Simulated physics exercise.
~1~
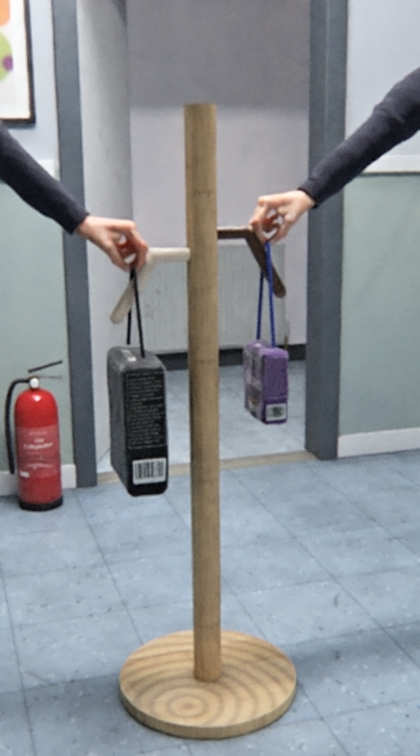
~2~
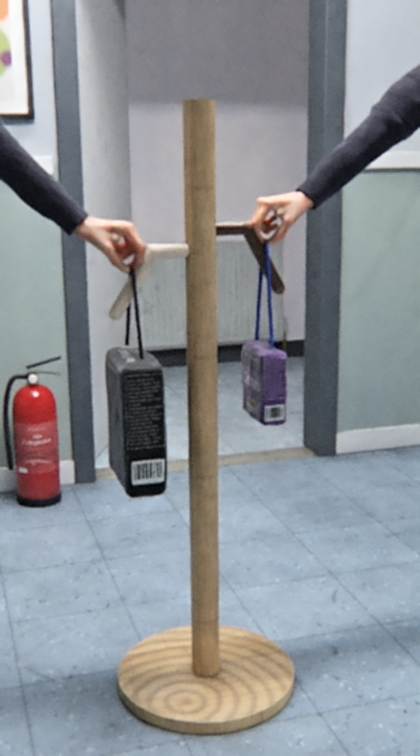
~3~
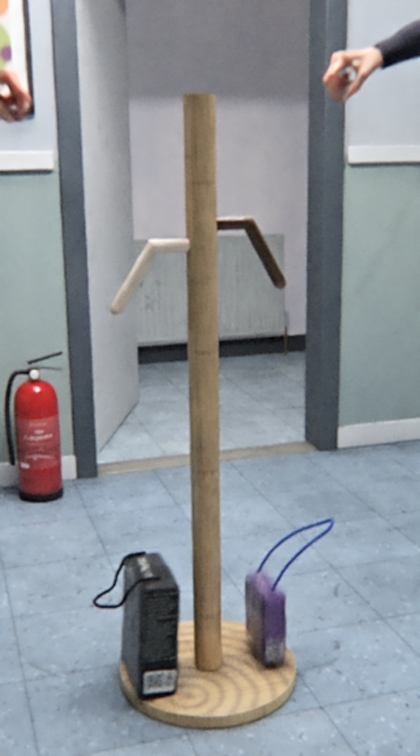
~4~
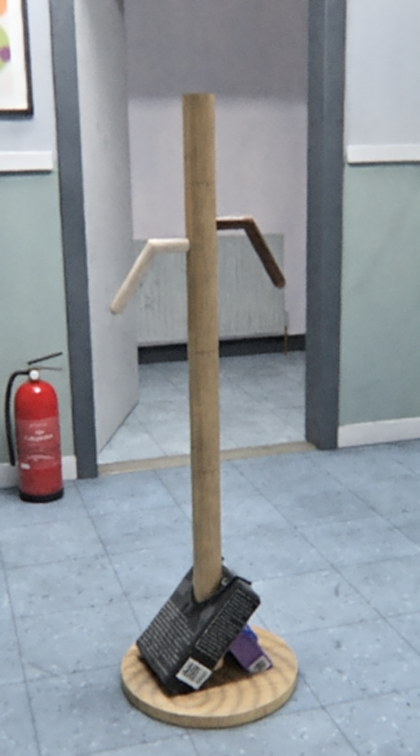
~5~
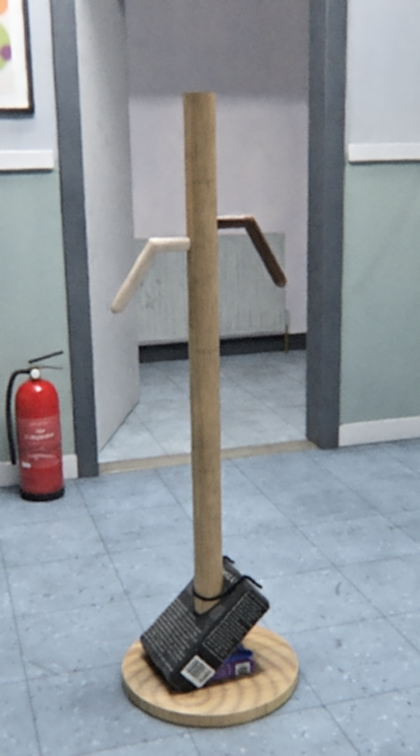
A black sack and a purple pouch, held by their loops at the downturned pegs of a wooden stand, drop to its round base as two hands let go and withdraw. The sack tips and ends leaning against the post, with the pouch on its side beneath it.
